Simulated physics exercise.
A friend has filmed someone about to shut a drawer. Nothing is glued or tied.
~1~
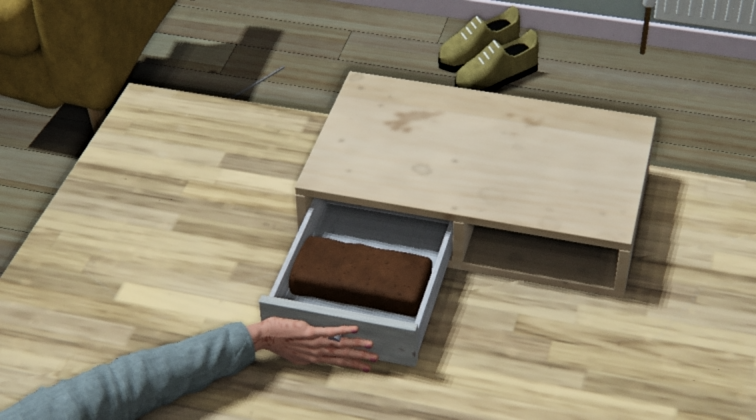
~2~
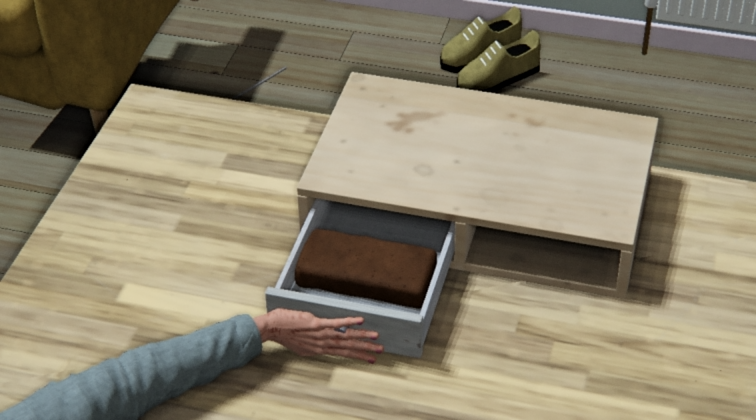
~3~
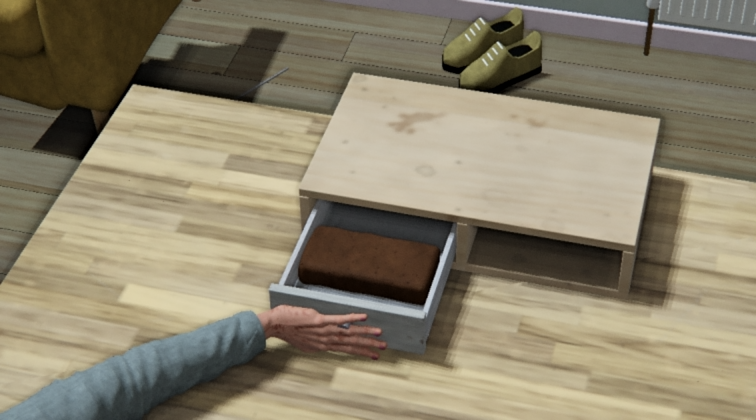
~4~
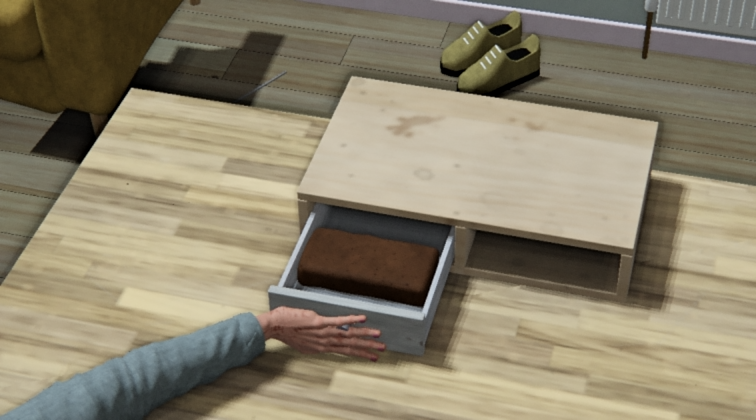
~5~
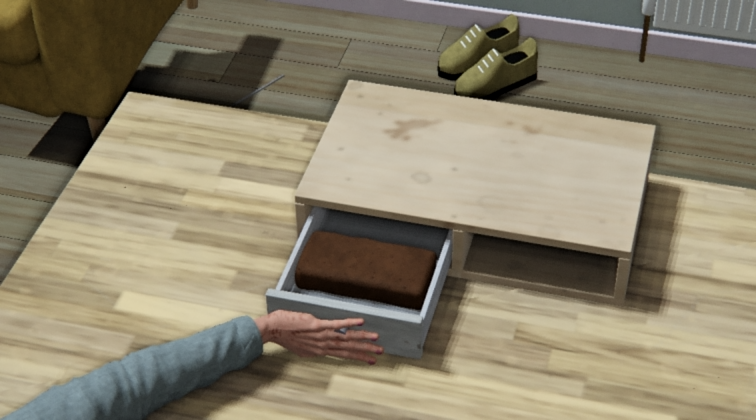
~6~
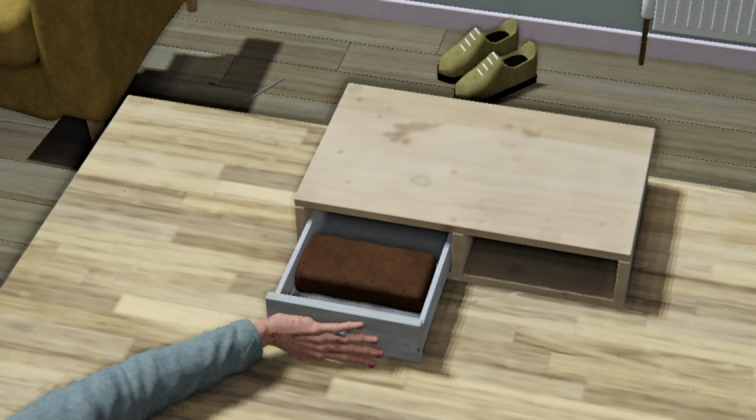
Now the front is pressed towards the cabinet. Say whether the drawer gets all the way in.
The drawer goes all the way in.
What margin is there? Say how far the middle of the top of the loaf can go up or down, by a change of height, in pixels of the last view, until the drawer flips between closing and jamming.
Roughly 12 pixels up.
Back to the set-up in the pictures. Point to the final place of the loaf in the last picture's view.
Its middle is close to (401, 185).
Then, 0.38 s later than the last frame, drawer starting in.
Then, 0.64 s later than the last frame, drawer about half in.
Then, 0.84 s later than the last frame, drawer nearly in.
When it is over, the drawer closes.
